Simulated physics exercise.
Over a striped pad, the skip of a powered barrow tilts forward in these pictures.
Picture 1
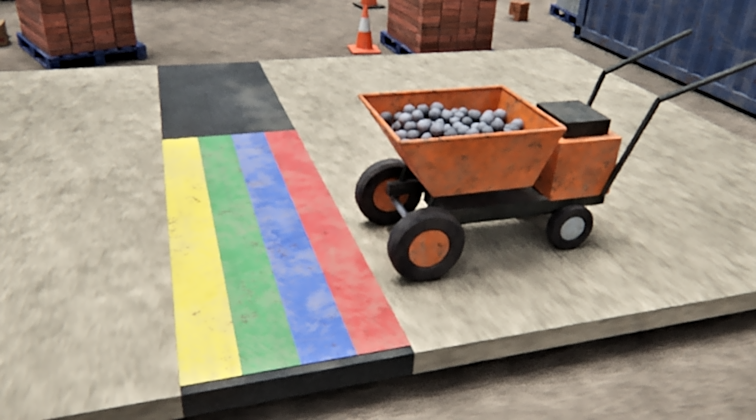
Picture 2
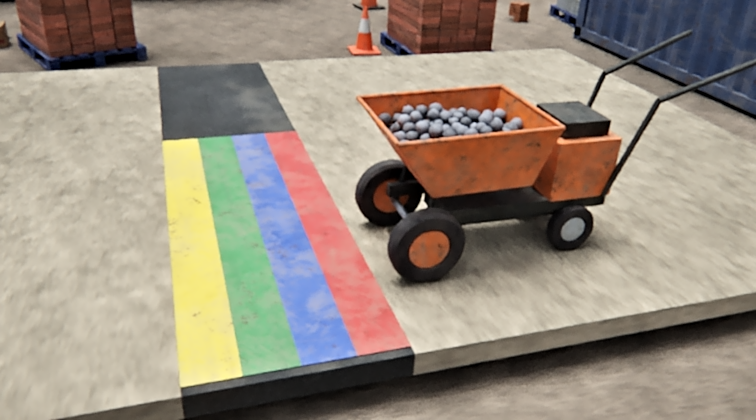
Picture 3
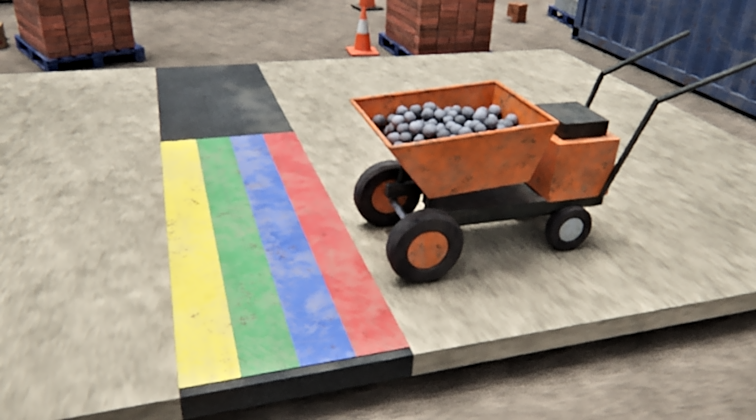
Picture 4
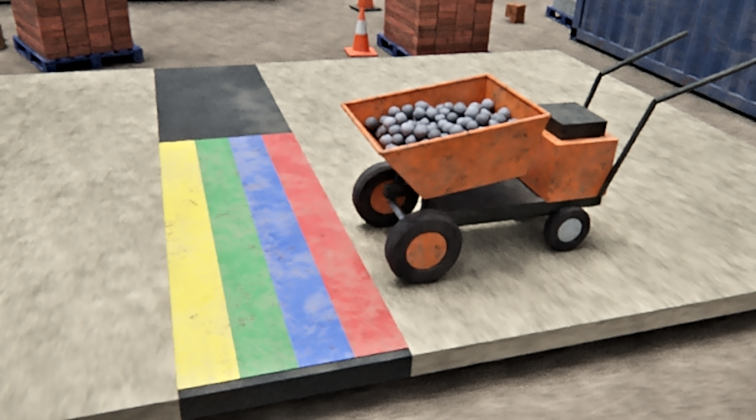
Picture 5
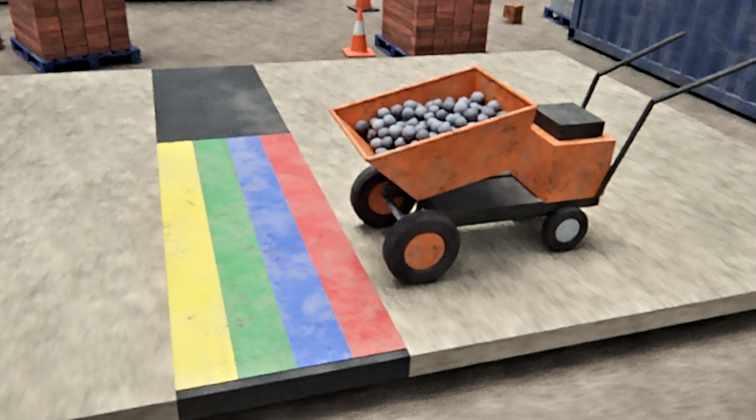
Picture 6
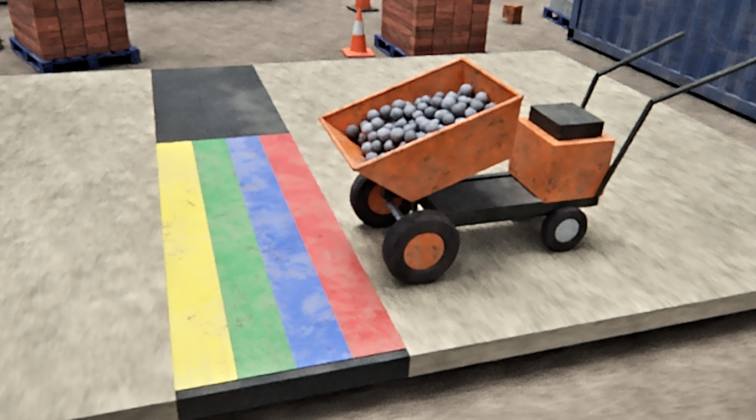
An orange skip on a powered barrow, heaped with round grey cobbles, stands on a pale slab in a yard, seen from slightly above. To its left lie yellow, green, blue and red strips between black ends, with stacked bricks, a traffic cone and a blue container behind. The skip starts level, then tilts forward to the left, its rear rising, while the view shifts very slightly.
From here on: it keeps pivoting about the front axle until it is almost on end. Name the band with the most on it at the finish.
The green one.
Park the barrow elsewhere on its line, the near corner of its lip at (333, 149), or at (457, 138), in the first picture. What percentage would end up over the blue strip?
First try: Some 0 %; second try: 40 %.
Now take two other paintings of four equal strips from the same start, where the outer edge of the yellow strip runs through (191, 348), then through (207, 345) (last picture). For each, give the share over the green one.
40 and 30 in a hundred.
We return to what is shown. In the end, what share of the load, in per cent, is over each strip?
Shares by strip - red: 0 per cent; blue: 20 per cent; green: 35 per cent; yellow: 20 per cent.
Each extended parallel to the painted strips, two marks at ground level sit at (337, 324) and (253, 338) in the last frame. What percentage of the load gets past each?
About 80 percent, then about 40 percent.
Soon, skip tipped steeply; all in the skip.
A while on, skip tipped right over; most in the skip; a small part over the blue strip; a small part over the green strip; a stray few falling.
Towards the end, skip tipped right over; about a quarter in the skip; about a quarter over the blue strip; about a third over the green strip; about a quarter over the yellow strip; a small part off the paint.
Finally, skip tipped right over; about a quarter in the skip; none over the red strip; about a quarter over the blue strip; about a third over the green strip; about a quarter over the yellow strip; a small part off the paint.
